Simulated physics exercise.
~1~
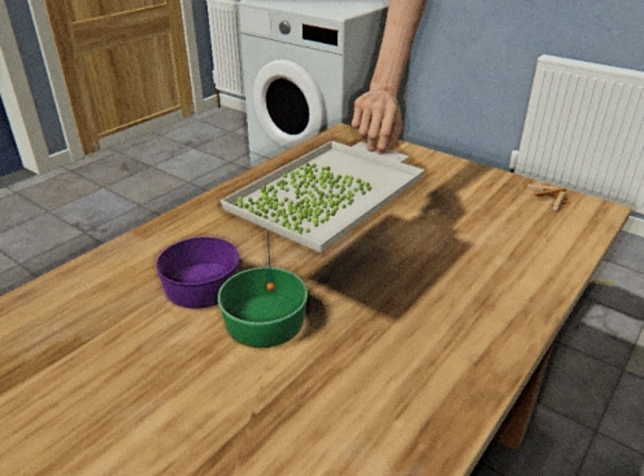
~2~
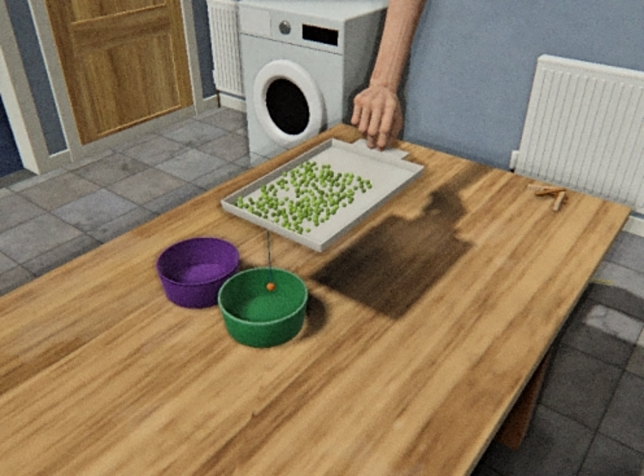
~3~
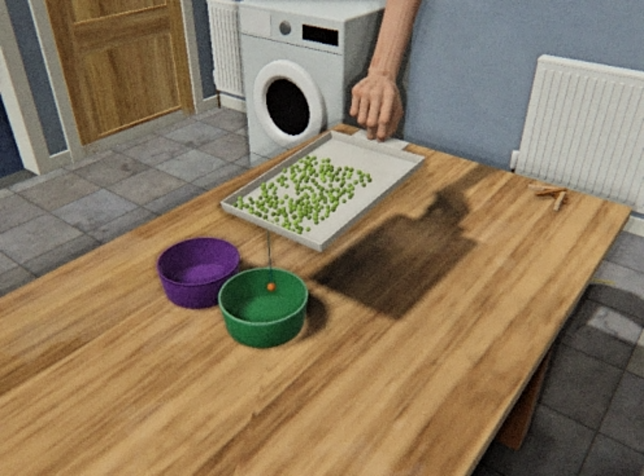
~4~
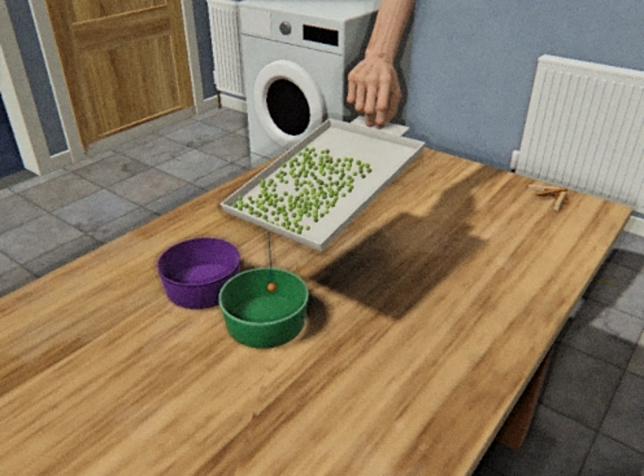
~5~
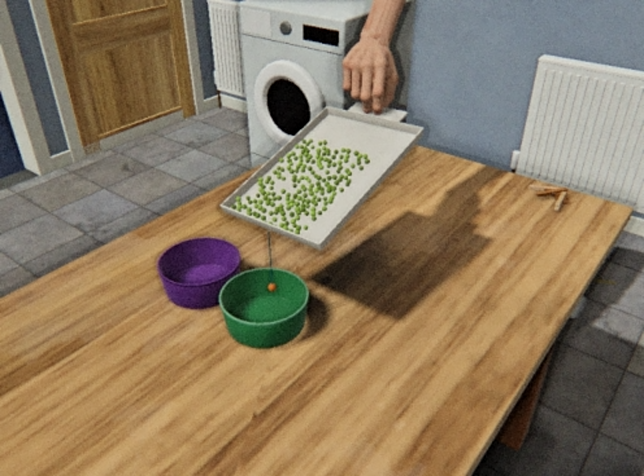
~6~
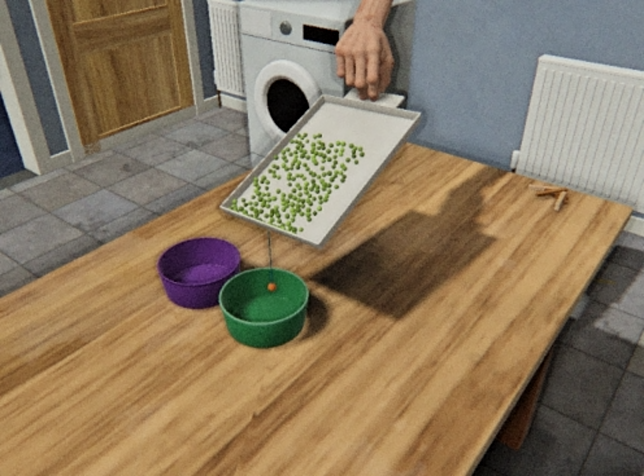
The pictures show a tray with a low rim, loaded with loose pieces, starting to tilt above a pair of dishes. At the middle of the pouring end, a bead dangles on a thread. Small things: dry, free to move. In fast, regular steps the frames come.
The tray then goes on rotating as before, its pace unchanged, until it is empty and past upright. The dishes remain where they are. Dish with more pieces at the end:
Right.
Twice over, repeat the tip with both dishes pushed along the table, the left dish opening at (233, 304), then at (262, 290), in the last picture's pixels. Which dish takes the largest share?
Case one: The dish at left. Case two: The dish at left.
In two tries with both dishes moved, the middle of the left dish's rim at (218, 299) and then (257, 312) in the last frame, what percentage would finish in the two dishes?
You'd get 100 per cent first and 60 per cent second.
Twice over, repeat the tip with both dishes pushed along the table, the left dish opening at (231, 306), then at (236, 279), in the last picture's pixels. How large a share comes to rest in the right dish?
It would be roughly 10 per cent, followed by roughly 10 per cent.
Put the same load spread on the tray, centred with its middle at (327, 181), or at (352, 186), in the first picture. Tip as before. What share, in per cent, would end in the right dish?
Estimates in order: 50 percent, 50 percent.
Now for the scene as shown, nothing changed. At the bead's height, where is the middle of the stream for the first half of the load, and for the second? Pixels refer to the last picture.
(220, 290) first, (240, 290) later.
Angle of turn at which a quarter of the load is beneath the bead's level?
Angle: Close to 105°.
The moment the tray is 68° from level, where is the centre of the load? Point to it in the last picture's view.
In the last view the centre sits at roughly (256, 208).
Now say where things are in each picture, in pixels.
In the first frame, corners of the pouring end at (223, 200) and (320, 243), level; middle of the load at (306, 199), dried peas; left dish at (168, 290); right dish at (233, 329); bead on its thread at (271, 287).
In the second frame, corners of the pouring end at (223, 201) and (320, 243), level; middle of the load at (306, 198).
In the third frame, corners of the pouring end at (223, 202) and (320, 243), tipped barely, lowest at the left corner; middle of the load at (306, 195).
In the fourth frame, corners of the pouring end at (223, 203) and (320, 242), tipped a little, lowest at the left corner; middle of the load at (305, 190).
In the fifth frame, corners of the pouring end at (222, 205) and (319, 242), tipped clearly, lowest at the left corner; middle of the load at (303, 187).
In the sixth frame, corners of the pouring end at (222, 206) and (318, 242), tipped clearly, lowest at the left corner; middle of the load at (298, 185), nearly all on the move; left dish at (169, 291); right dish at (234, 329).
Soon after the last picture, tray tipped steeply; nearly all on the tray; a stray few in the left dish; a stray few outside both; a small part in the air.
A little later, tray tipped past a quarter turn; about a quarter on the tray; about a quarter in the right dish; a stray few in the left dish; a small part outside both; about a third in the air.
Later still, tray tipped past a quarter turn; about half in the right dish; a small part in the left dish; about a third outside both.
By the end, tray tipped past a quarter turn; about half in the right dish; a small part in the left dish; about a third outside both.
